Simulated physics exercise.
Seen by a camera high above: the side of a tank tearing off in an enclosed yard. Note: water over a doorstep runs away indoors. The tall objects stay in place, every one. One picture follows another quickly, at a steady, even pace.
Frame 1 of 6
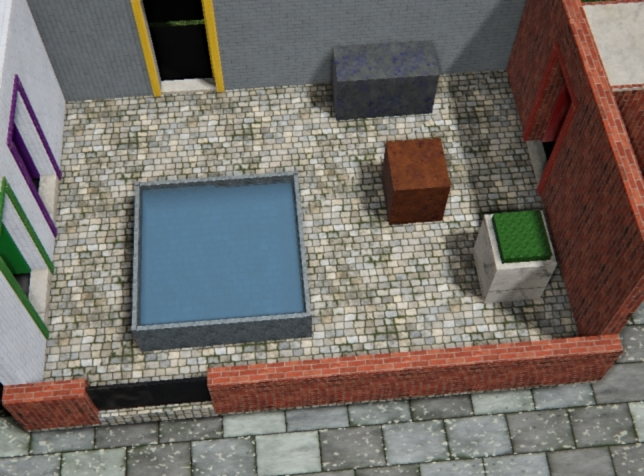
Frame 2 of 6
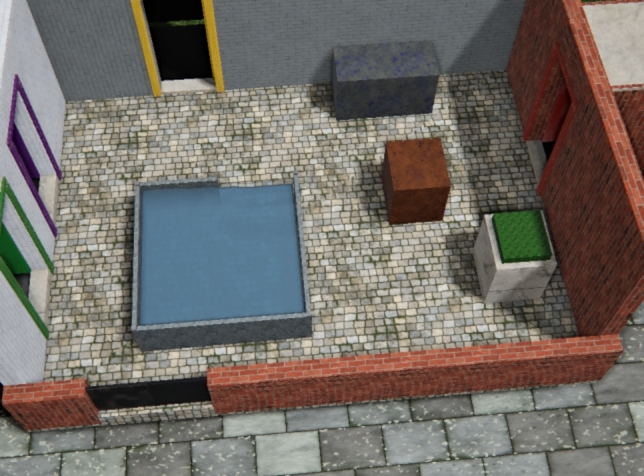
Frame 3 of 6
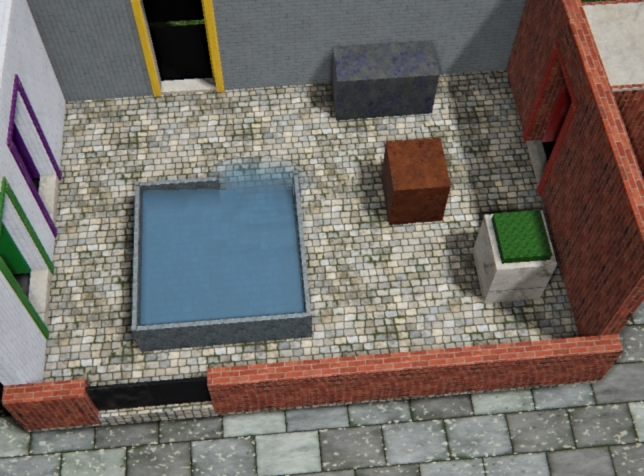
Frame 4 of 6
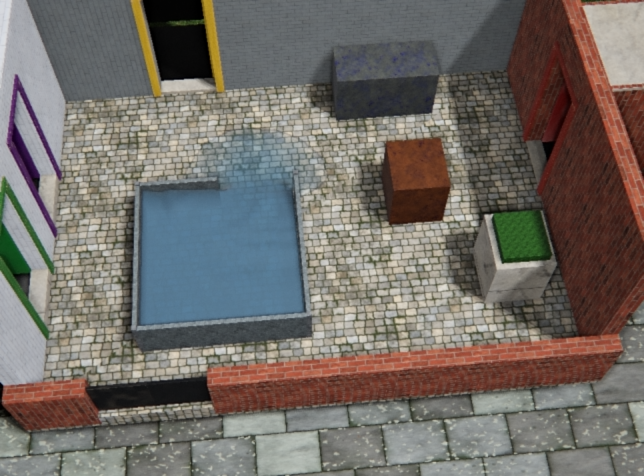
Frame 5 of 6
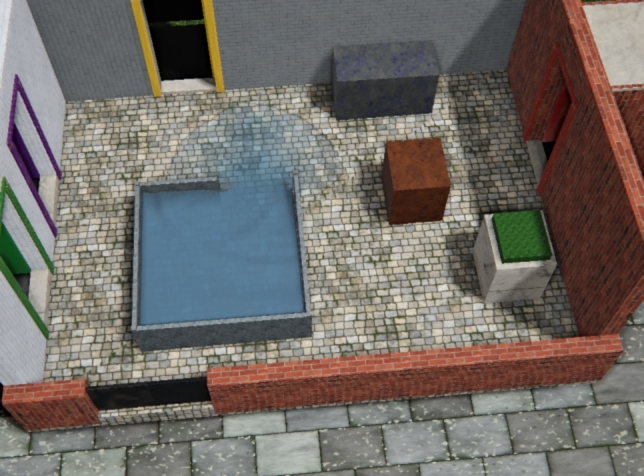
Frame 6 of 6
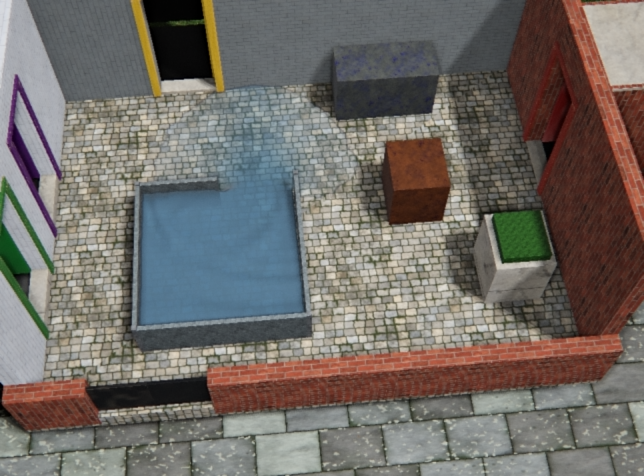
Walled cobbled courtyard seen from above, with part of a tank's far side opening and blue water spreading out across the paving.
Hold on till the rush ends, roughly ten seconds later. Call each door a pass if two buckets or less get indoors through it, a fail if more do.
Yellow door: Fail, red door: Fail, purple door: Pass, green door: Pass.
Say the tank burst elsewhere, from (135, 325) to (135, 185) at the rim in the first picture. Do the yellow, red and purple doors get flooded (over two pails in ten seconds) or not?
Yellow: Crosses the line; red: Falls short; purple: Crosses the line.
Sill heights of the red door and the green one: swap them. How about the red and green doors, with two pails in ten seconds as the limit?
Result: Red door comes in below; green door ends up above the limit.
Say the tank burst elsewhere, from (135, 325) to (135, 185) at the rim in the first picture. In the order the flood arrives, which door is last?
Red door.
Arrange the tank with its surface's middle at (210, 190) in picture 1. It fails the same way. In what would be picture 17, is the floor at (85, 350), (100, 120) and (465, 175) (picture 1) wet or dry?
One after the other: Untouched, reached, untouched.
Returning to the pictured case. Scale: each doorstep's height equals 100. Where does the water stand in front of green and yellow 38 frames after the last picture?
Some 20 percent and then some 210 percent.
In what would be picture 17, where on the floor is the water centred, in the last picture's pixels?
That puts it at around (243, 214).
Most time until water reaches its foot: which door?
My answer: The green door.
A moment on, water covers 20 % of the floor; the yellow door under two buckets in, the red door not reached, the purple door not reached, the green door not reached.
Next, water covers 25 % of the floor; the yellow door over two buckets in, the red door not reached, the purple door not reached, the green door not reached.
Then, water covers 45 % of the floor; the yellow door far over two buckets in, the red door under two buckets in, the purple door wet at the sill, nothing in, the green door not reached.
Later, water covers 70 % of the floor; the yellow door far over two buckets in, the red door over two buckets in, the purple door wet at the sill, nothing in, the green door wet at the sill, nothing in.
In the end, water covers 95 % of the floor; the yellow door far over two buckets in, the red door far over two buckets in, the purple door wet at the sill, nothing in, the green door wet at the sill, nothing in.
